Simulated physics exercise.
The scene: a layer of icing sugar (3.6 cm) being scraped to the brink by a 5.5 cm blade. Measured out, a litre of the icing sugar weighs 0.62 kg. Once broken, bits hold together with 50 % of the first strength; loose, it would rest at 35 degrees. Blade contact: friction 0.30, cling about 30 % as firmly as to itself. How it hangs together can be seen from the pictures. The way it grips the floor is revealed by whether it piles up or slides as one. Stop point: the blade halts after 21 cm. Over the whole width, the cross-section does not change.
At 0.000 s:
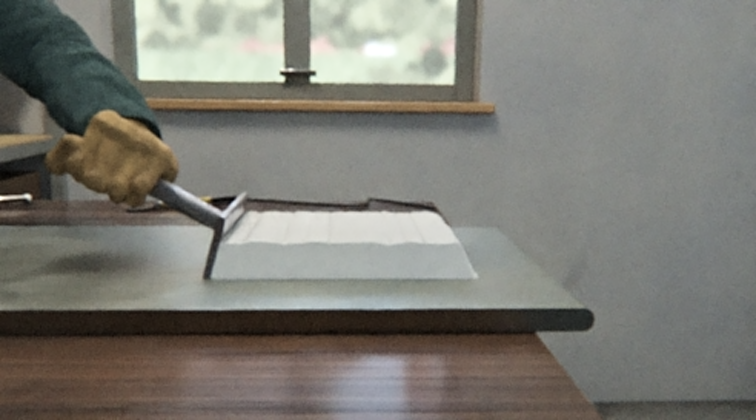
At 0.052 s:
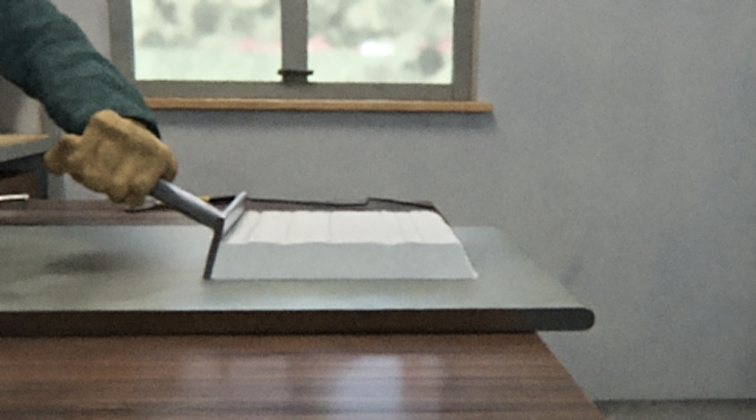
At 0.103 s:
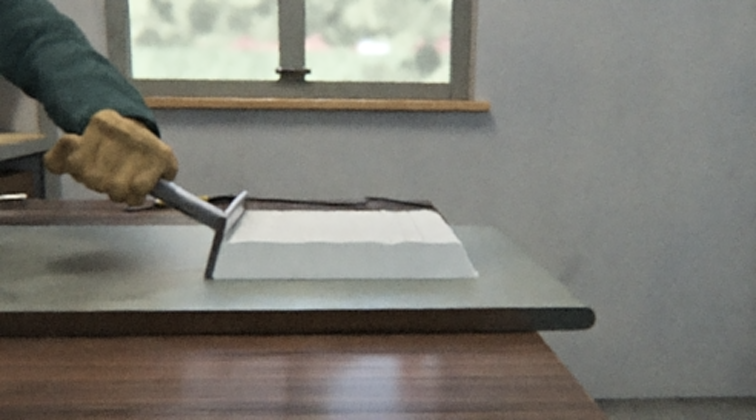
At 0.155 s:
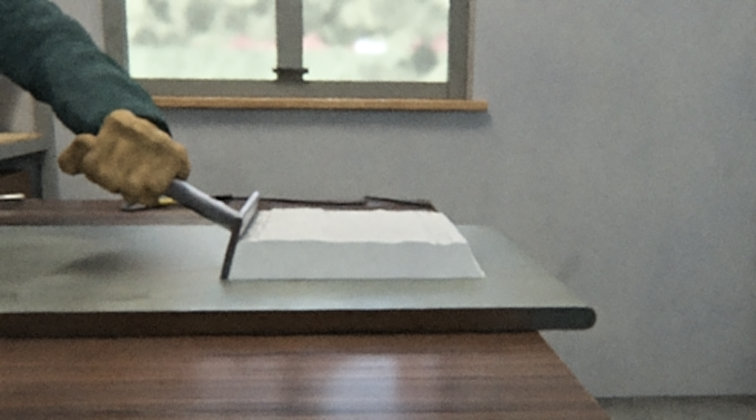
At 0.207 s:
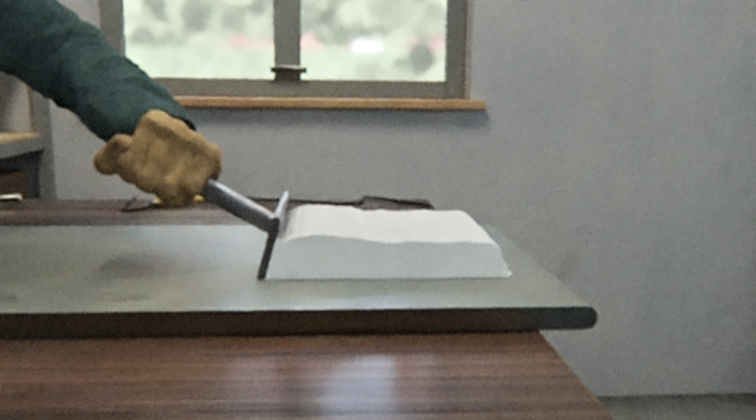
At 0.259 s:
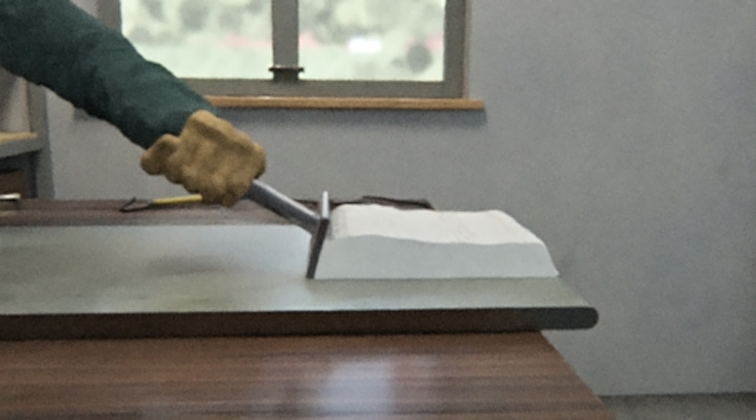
A gloved hand holds a scraper still, then pushes a white powdery slab rightward across a board.
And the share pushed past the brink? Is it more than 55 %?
Yes.
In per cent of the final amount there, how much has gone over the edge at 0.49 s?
I'd put it at around 50 %.
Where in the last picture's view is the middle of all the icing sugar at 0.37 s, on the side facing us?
Near pixel (530, 262).
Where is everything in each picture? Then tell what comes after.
In the first picture, foot of the blade at (210, 279), not yet moved; leading edge of the icing sugar at (474, 273), piled 3.6 cm high.
In the second picture, foot of the blade at (210, 279), not yet moved; leading edge of the icing sugar at (474, 273), piled 3.6 cm high.
In the third picture, foot of the blade at (212, 279), not yet moved; leading edge of the icing sugar at (474, 272), piled 3.6 cm high.
In the fourth picture, foot of the blade at (228, 279), moved 1.6 cm; leading edge of the icing sugar at (481, 276), piled 3.9 cm high.
In the fifth picture, foot of the blade at (265, 279), moved 5.1 cm; leading edge of the icing sugar at (508, 276), piled 4.3 cm high.
In the sixth picture, foot of the blade at (314, 279), moved 9.6 cm; leading edge of the icing sugar at (556, 276), piled 4.3 cm high.
After 0.37 s, 0 % has gone over the edge.
After 0.49 s, 36 % has gone over the edge.
After 0.62 s, 55 % has gone over the edge.
After 0.75 s, 75 % has gone over the edge.
After 0.95 s, at the end, 75 % has gone over the edge.
